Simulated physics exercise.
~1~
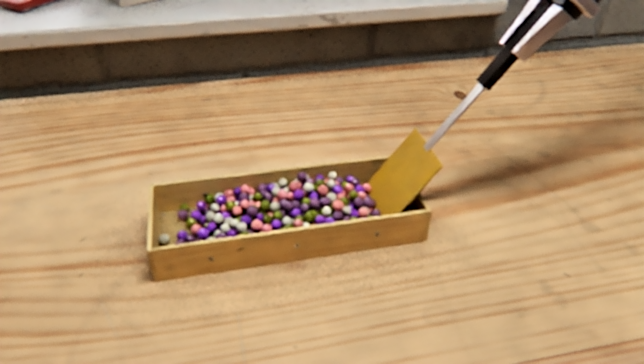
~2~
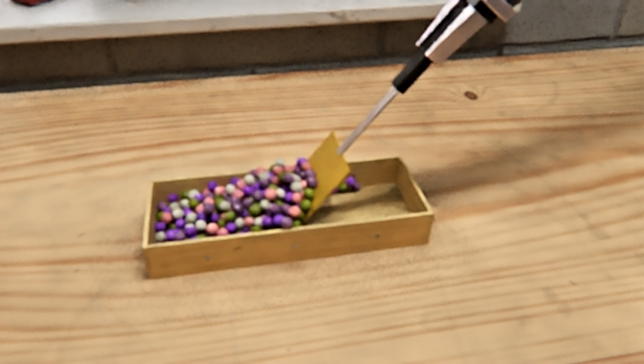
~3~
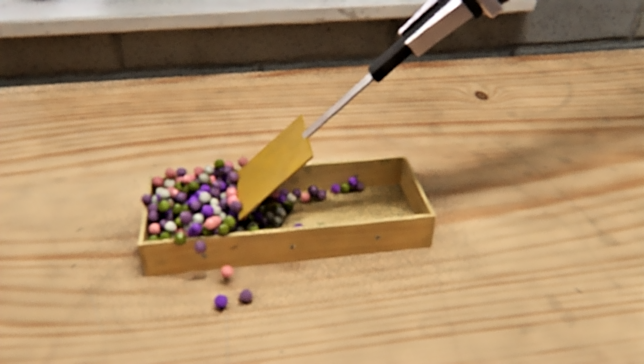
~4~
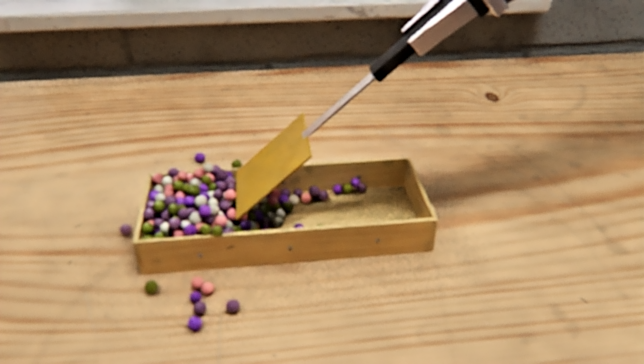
Yellow paddle held by a robot arm pushing colourful round sweets leftward along a tray, heaping them until several spill onto the table.
